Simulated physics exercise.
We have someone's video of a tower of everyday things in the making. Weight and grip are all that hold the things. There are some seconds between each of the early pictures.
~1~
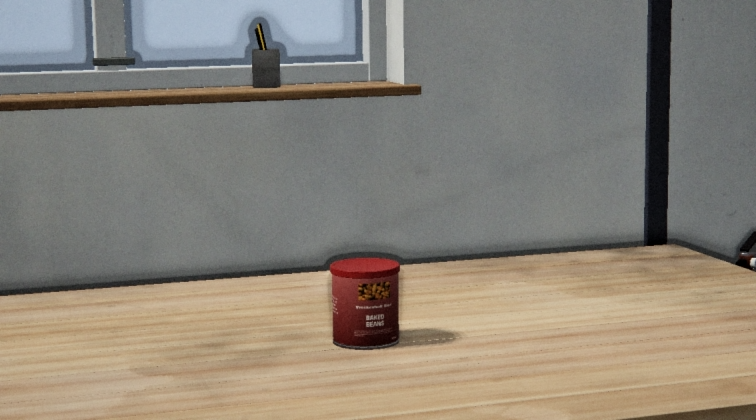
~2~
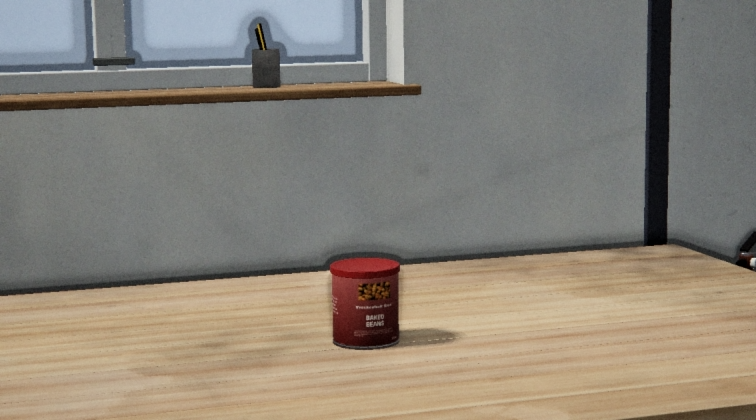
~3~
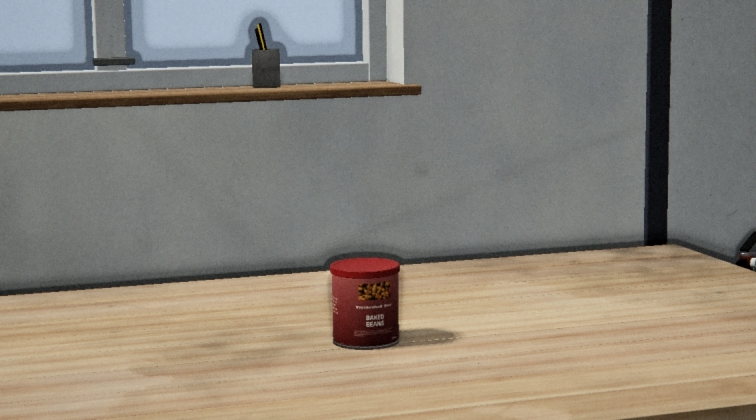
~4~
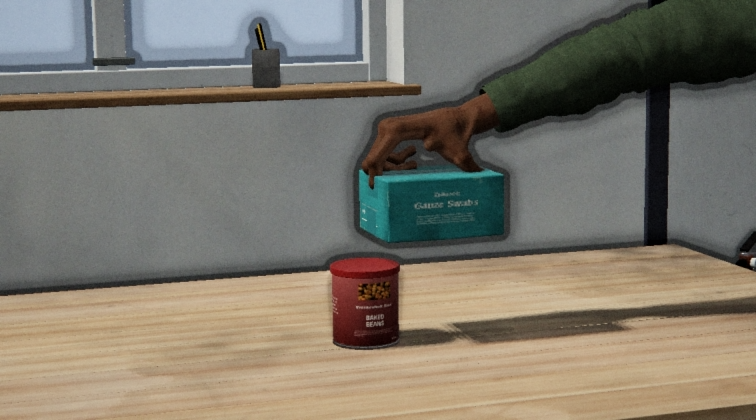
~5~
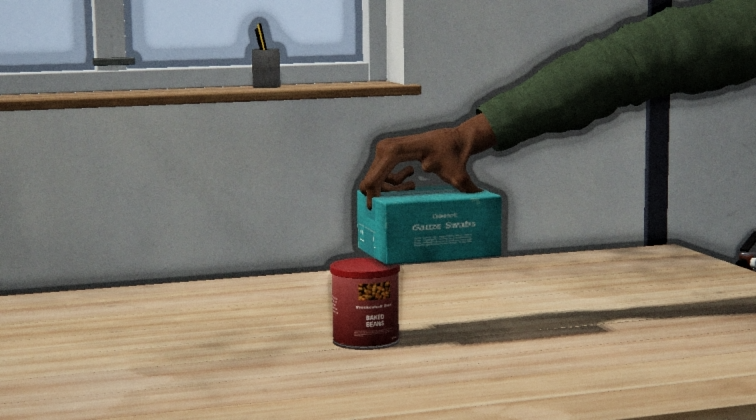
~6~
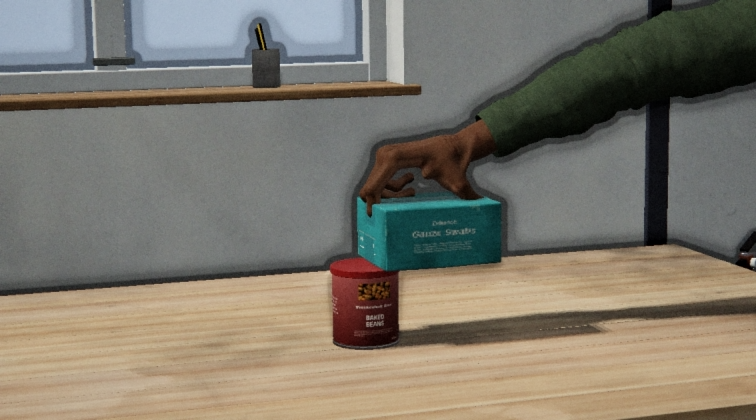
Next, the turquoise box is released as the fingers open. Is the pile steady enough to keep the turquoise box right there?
Something comes down.
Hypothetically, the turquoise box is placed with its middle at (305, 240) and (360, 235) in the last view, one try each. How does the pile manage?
First case - pile falls; second case - pile steady.
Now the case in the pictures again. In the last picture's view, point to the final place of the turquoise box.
In the final view it sits at roughly (486, 272).
Then, 0.20 s after the last picture, turquoise box now fallen.
Then, 0.40 s after the last picture, things are still on the move.
Then, 0.70 s after the last picture, as before.
At rest, fallen, turquoise box; red tin in place. Seen from the same camera at the end, turquoise box near (486, 272). The pile gives way.
